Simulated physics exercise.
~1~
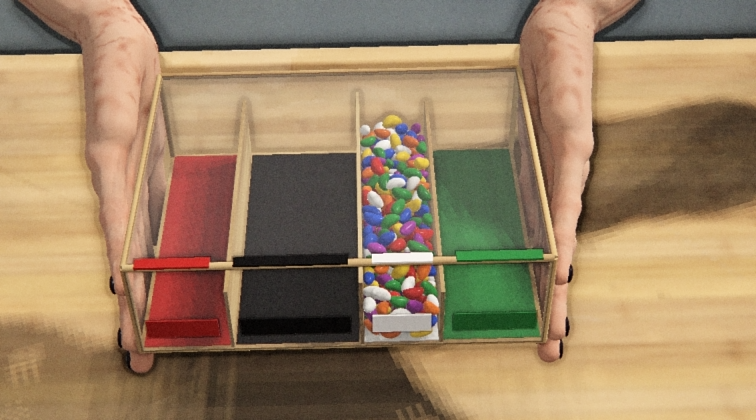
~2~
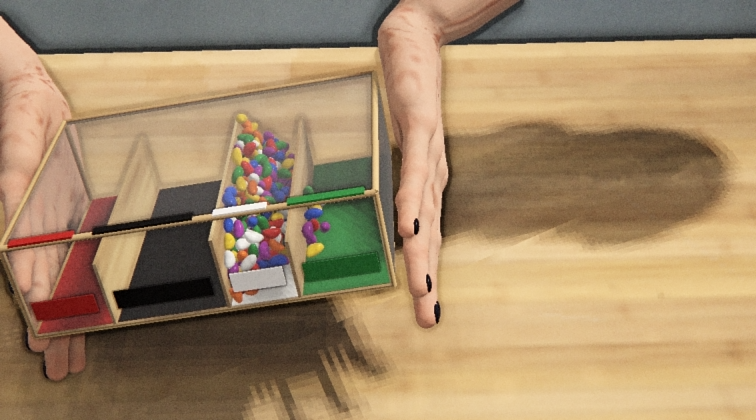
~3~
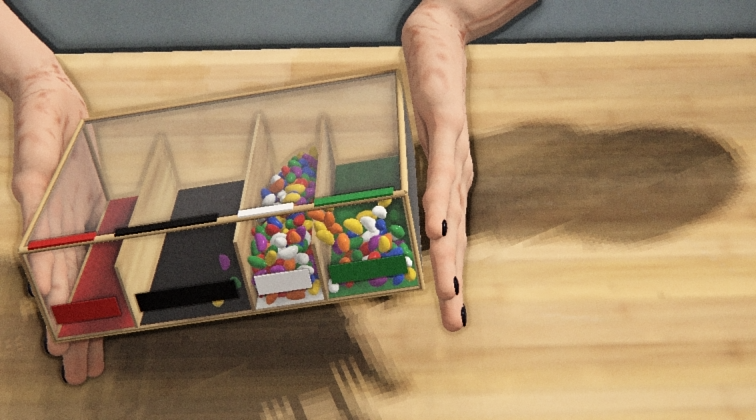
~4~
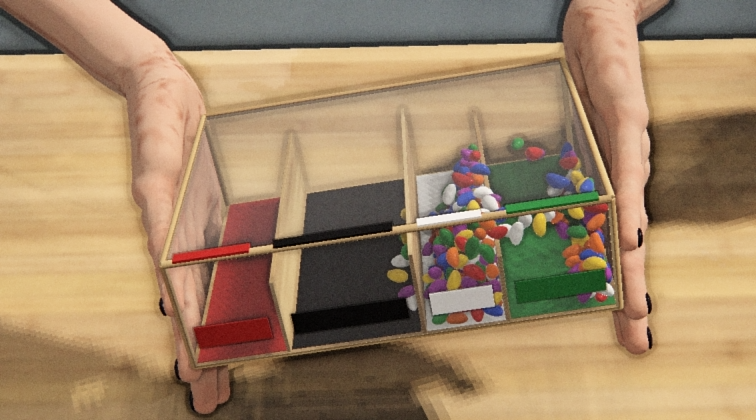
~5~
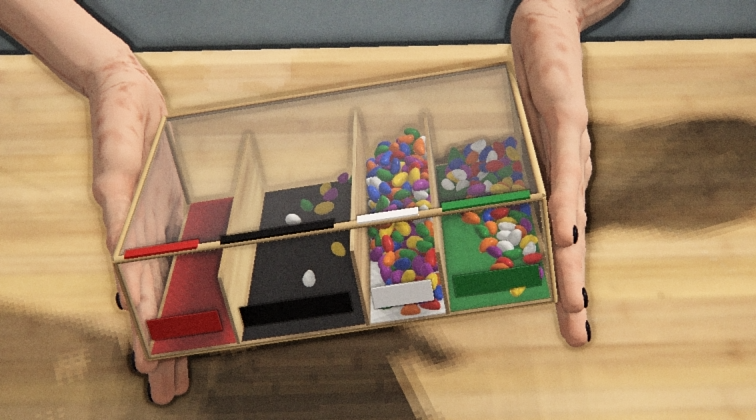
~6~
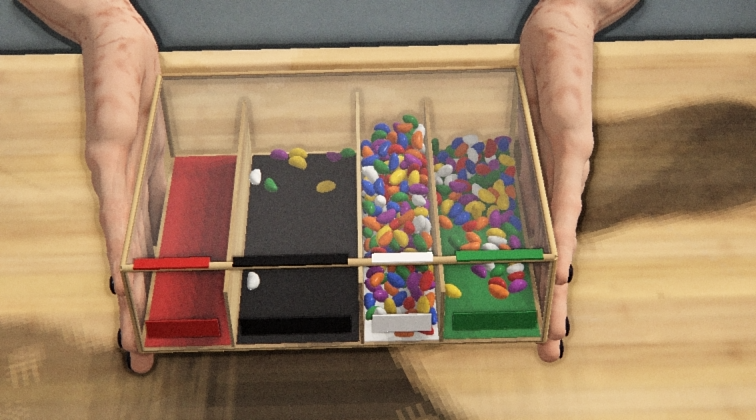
The video shows two hands shaking and tilting a clear-lidded box of colorful jelly beans that start in the white section, then leveling it. Many beans spill into the green section and a few into the black, while most remain in the white and the red stays empty.
